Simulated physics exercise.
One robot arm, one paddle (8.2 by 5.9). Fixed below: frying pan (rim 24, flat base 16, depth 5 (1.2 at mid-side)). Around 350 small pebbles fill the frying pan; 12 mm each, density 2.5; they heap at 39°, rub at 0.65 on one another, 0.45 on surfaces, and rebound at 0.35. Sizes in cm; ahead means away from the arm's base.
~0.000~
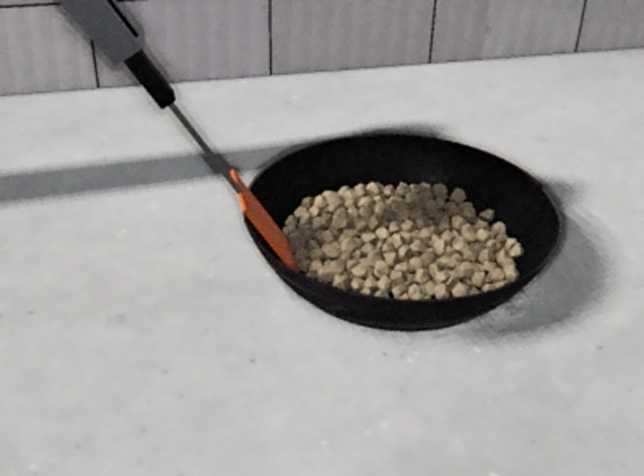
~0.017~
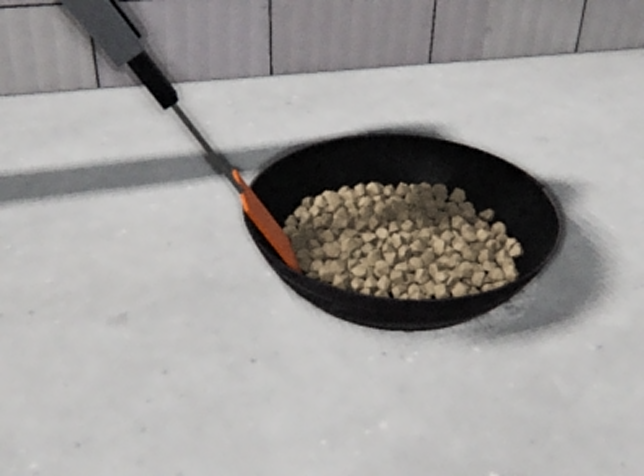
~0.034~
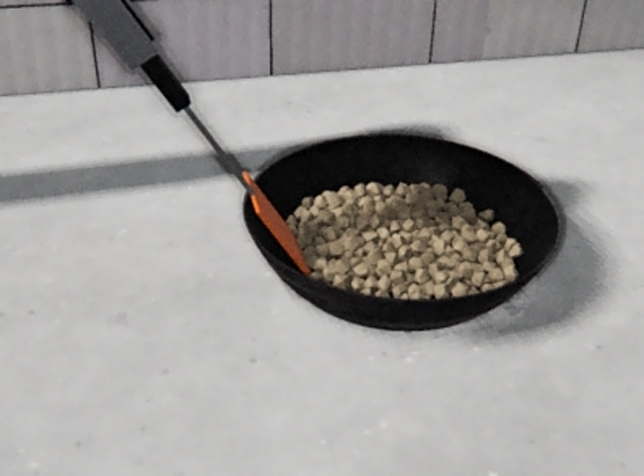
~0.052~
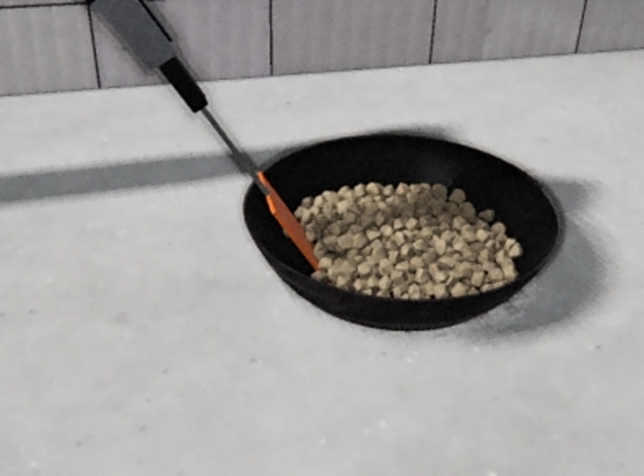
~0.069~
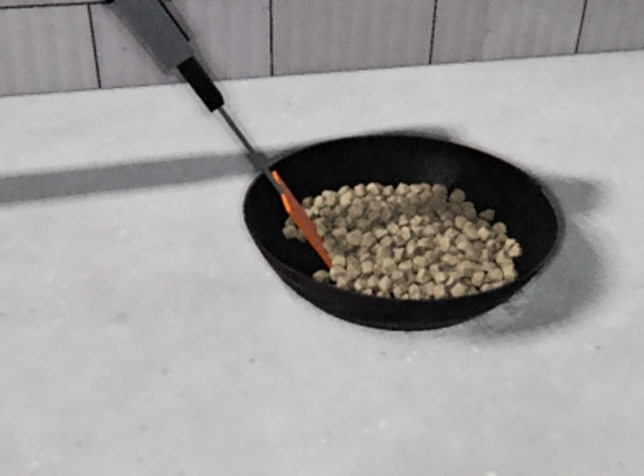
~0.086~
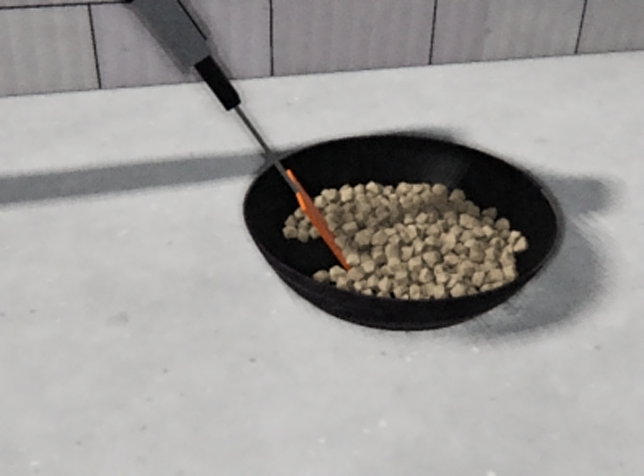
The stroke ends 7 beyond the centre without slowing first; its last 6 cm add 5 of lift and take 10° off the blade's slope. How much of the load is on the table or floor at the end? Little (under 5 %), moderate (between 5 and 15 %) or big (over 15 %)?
Share on the table or floor: Moderate (between 5 and 15 %).
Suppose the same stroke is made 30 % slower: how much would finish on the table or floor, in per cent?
It would be near 0 per cent.
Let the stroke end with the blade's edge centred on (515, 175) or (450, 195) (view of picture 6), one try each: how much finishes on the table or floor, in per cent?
Some 20 and 0 per cent.
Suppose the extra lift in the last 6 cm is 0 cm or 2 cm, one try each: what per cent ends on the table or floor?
Some 0 and 5 per cent.
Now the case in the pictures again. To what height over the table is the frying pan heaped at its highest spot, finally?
Some 6.5 cm.
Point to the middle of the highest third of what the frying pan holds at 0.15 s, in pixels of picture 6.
Near (434, 225).
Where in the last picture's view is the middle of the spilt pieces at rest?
At about (605, 249).
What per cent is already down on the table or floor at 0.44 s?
Roughly 8 per cent.
After 0.15 s, sloping 59°, highest piece 5 above the table; 352 in the frying pan.
After 0.21 s, sloping 54°, highest piece 6 above the table; 352 in the frying pan.
After 0.44 s, sloping 49°, highest piece 6 above the table; 325 in the frying pan, 25 on the table or floor, 2 on the blade or in flight.
After 1.49 s, sloping 49°, highest piece 6 above the table; 325 in the frying pan, 27 on the table or floor.
At rest, 325 in the frying pan, 27 on the table or floor. That is 8 % on the table or floor.
